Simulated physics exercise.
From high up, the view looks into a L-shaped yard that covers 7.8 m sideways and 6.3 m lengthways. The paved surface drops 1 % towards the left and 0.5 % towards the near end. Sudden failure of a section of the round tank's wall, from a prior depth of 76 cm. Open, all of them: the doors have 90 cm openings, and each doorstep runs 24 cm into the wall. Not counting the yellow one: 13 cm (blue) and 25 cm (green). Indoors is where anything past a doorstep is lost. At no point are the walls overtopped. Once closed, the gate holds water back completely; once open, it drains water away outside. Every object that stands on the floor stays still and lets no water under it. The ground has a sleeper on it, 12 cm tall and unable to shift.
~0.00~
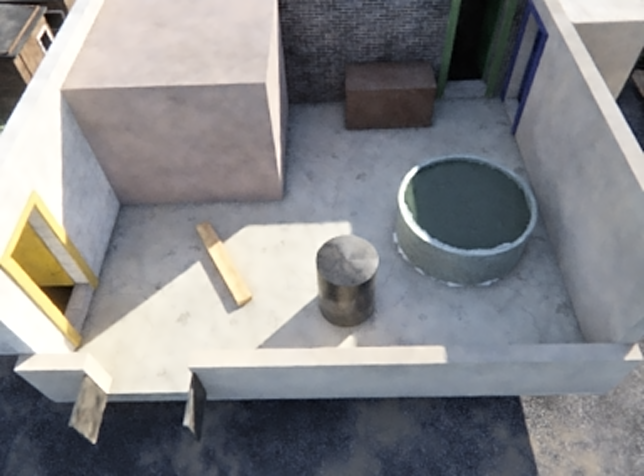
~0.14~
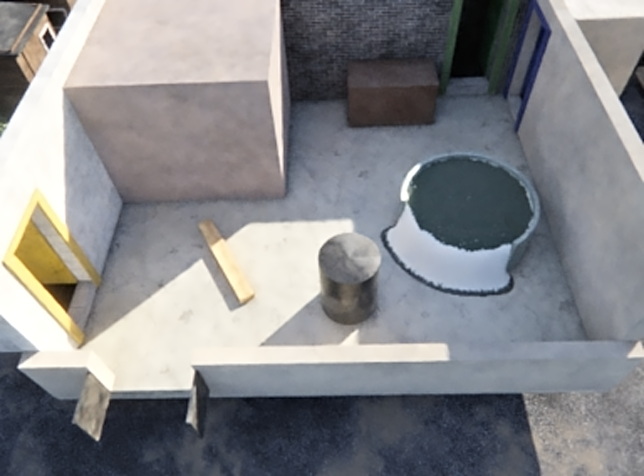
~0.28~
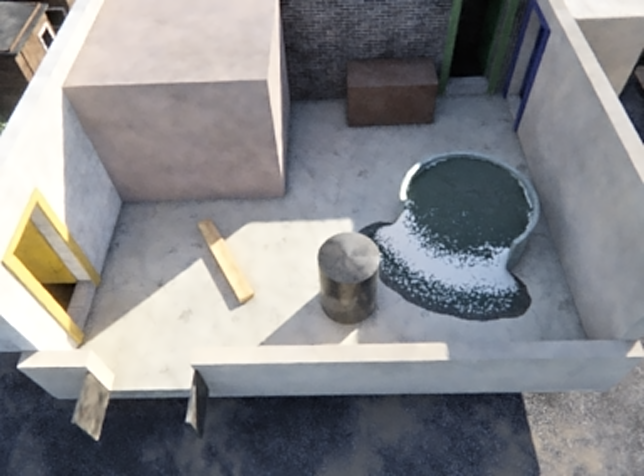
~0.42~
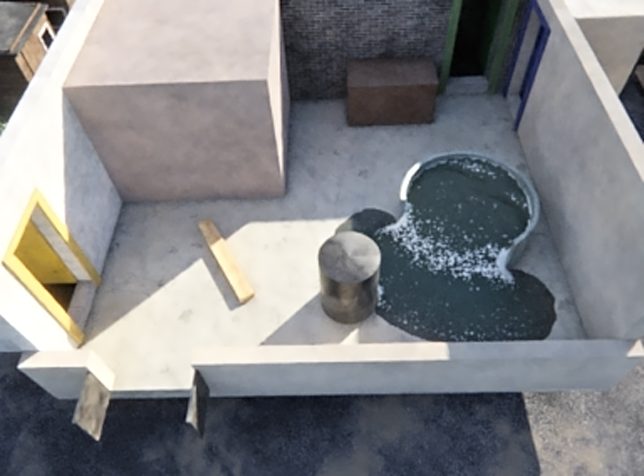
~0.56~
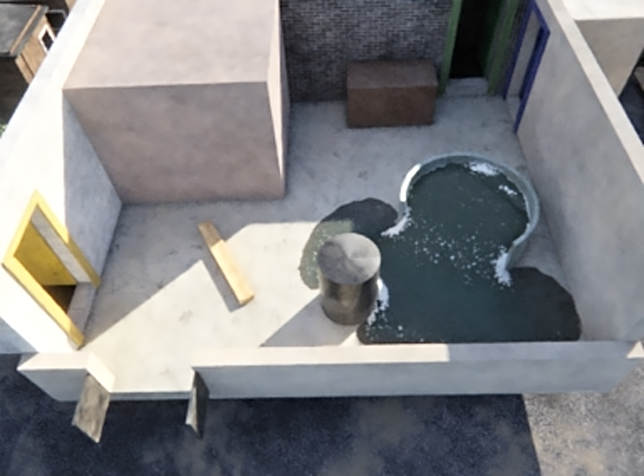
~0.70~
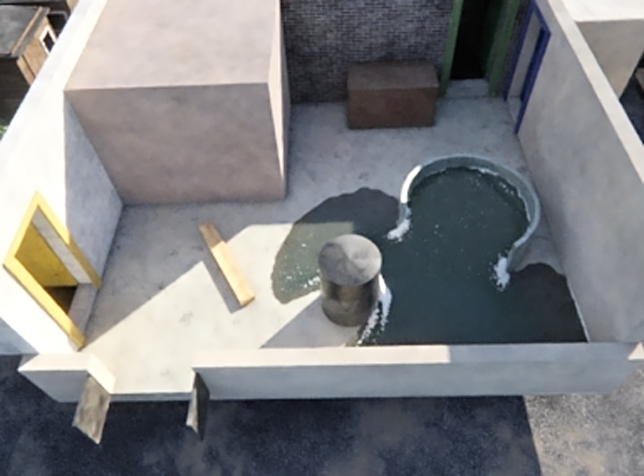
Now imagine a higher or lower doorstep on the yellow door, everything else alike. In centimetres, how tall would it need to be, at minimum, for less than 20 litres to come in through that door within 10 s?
About 21 cm.
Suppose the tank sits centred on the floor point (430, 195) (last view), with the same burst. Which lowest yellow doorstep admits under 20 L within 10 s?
14.5 cm, give or take.
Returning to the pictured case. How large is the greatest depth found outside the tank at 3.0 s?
Around 28 centimetres.
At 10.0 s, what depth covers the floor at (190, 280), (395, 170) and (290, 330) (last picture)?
Close to 10, 3 and 5 cm deep.
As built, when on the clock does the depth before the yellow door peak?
Roughly at 2.8 s.
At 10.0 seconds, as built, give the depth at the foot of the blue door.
3.5 cm.
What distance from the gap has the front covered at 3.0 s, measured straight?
Roughly 6.0 m from the gap.
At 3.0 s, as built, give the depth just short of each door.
In cm - blue: 0, green: 0, yellow: 27.
After 1.4 s water covers 35 % of the floor, deepest (60 cm) near (419, 371); it has not reached the yellow door.
After 3.0 s water covers 65 % of the floor, deepest (28 cm) near (87, 325); 27 cm at the yellow door, 6 litres in over its 20 cm doorstep.
After 10.0 s water covers 95 % of the floor, deepest (10 cm) near (382, 371); 9 cm at the yellow door, 23 litres in over its 20 cm doorstep.
At the yellow door as built, the water arrived by 2.4 s and peaked near 31 cm at 2.8 s.
Run again over the same 10 s with other heights there, 45 litres in over 17 cm, 12 litres over 22.5 cm. The limit of 20 litres is kept from about 21 cm up.
